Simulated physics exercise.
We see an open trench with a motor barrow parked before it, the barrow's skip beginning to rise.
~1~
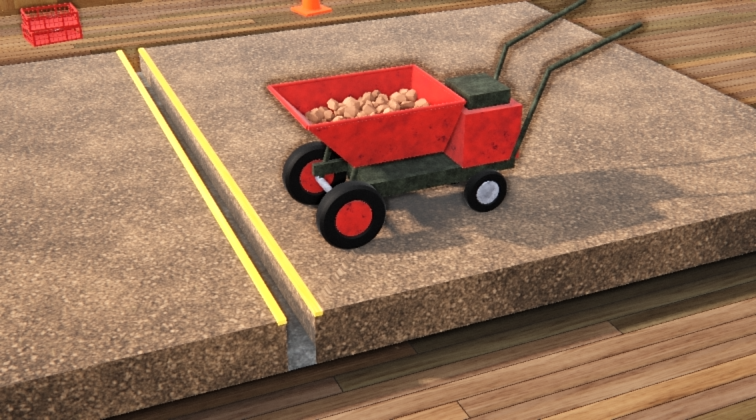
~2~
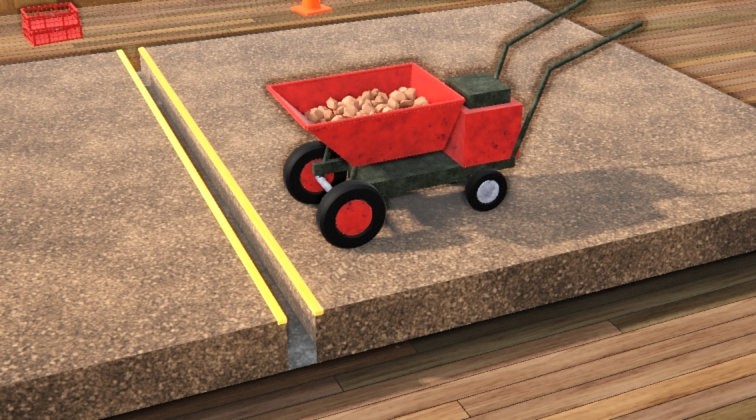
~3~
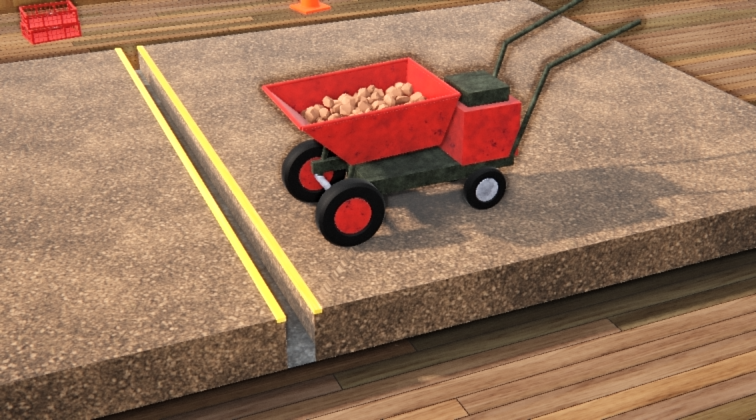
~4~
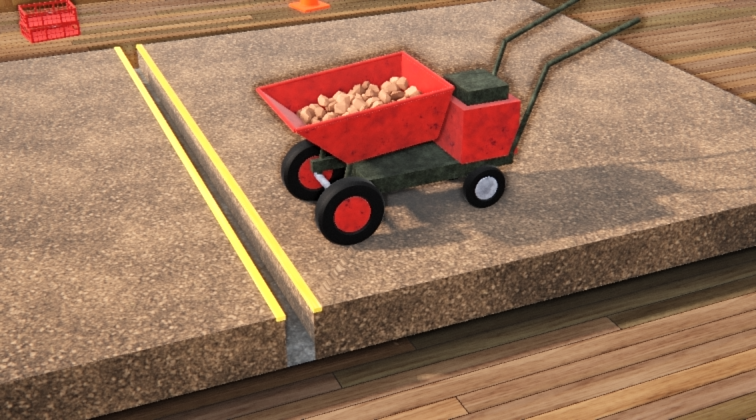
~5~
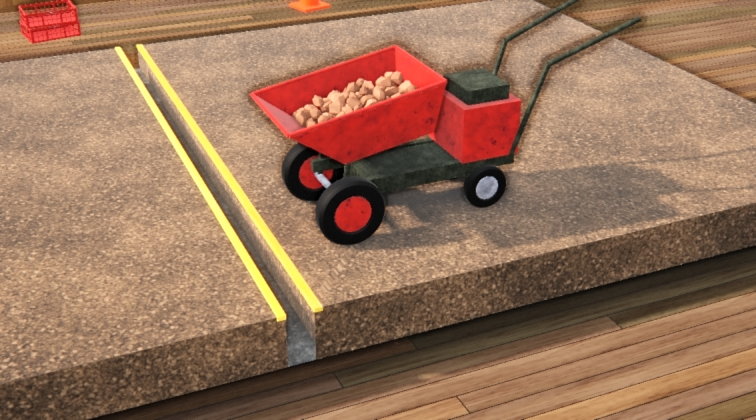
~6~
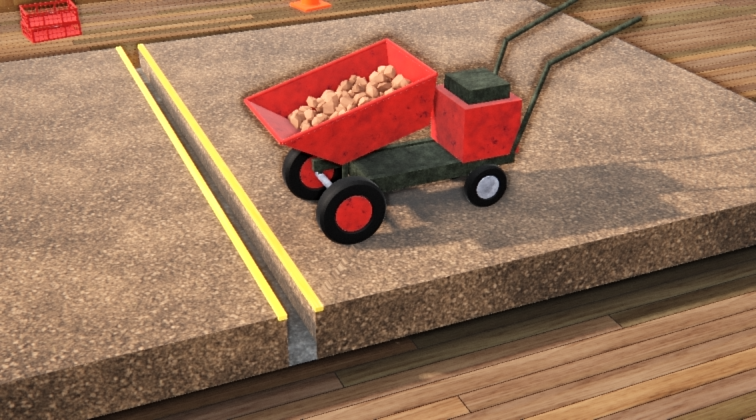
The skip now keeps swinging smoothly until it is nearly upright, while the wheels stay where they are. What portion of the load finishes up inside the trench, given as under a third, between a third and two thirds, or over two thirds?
The trench fails to get a third of the load.
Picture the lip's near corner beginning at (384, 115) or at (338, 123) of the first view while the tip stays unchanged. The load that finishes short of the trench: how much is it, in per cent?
Roughly 30 per cent, then roughly 0 per cent.
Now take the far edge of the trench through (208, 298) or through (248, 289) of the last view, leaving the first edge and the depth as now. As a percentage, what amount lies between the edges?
You'd get 90 in a hundred the first time and 10 in a hundred the second.
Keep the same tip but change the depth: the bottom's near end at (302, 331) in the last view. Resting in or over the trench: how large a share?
I'd guess close to 0 percent.
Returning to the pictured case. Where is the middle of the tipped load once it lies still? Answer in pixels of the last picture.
At about (186, 244).
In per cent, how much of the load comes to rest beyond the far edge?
It comes to close to 80 %.
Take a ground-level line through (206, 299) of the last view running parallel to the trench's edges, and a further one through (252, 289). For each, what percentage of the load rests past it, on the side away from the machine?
40 % and 80 %, in that order.
Just after the last frame, skip tipped steeply; every one in the skip.
A moment on, skip tipped steeply; the larger part in the skip; roughly a quarter beyond it; just a few falling.
Further on, skip tipped right over; roughly a quarter in the skip; the larger part beyond it.
When it is over, skip tipped right over; roughly a quarter in the skip; just a few in or heaped over the trench; the larger part beyond it.
